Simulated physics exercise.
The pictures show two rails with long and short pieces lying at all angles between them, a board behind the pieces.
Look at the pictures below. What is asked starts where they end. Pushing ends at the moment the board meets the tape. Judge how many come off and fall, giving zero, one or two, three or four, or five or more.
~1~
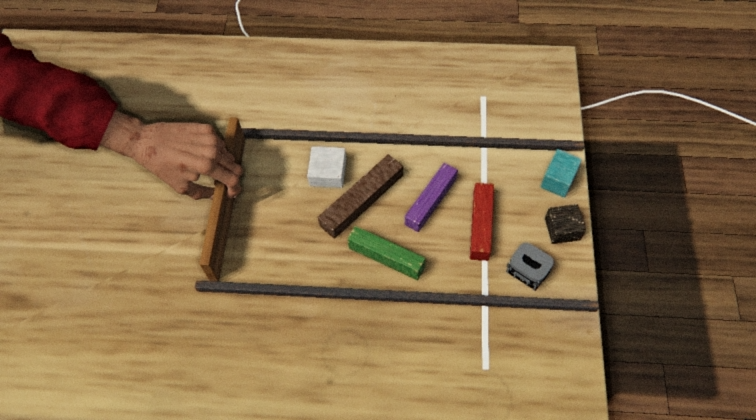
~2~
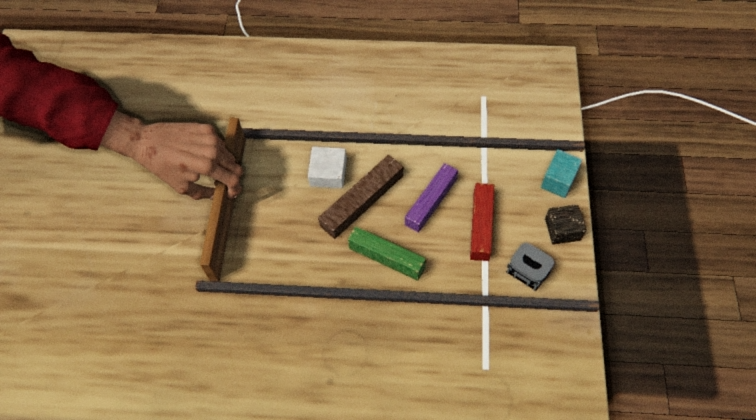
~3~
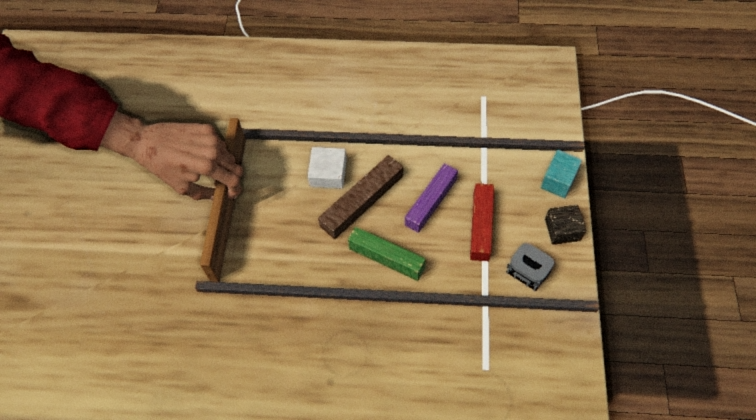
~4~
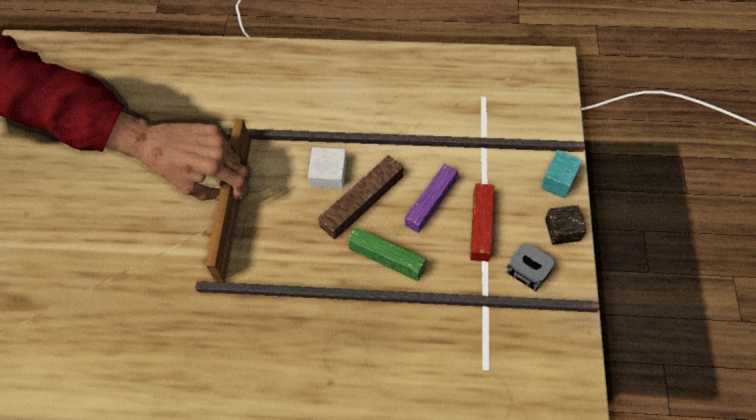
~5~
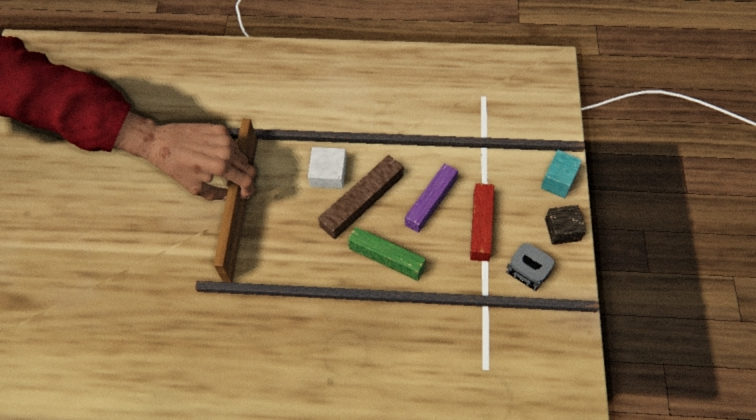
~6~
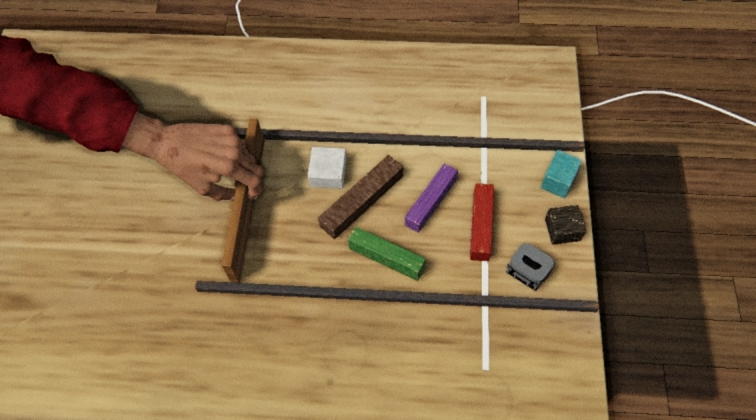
I predict the tally of drops will be nothing.
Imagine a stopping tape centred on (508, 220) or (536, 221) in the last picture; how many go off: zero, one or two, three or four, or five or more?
First place: Just one or two; second place: Either three or four.
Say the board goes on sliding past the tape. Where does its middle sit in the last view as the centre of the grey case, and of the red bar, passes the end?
(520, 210) and (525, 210), more or less.
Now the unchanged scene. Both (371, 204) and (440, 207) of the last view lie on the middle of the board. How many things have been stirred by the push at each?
4 by the first point, 5 by the second.
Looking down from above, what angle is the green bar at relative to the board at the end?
I'd say it's about 55° out of line.
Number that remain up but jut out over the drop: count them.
As for overhanging, the count is 2.
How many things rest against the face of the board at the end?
2 are in contact with it.
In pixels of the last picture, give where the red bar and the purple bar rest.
The red bar ends up near (551, 228), and the purple bar near (538, 216).
Soon after, none off yet; black block at rest near (565, 225); turquoise block at rest near (561, 174); grey case at rest near (530, 267).
In the end, the number that fall off is zero.
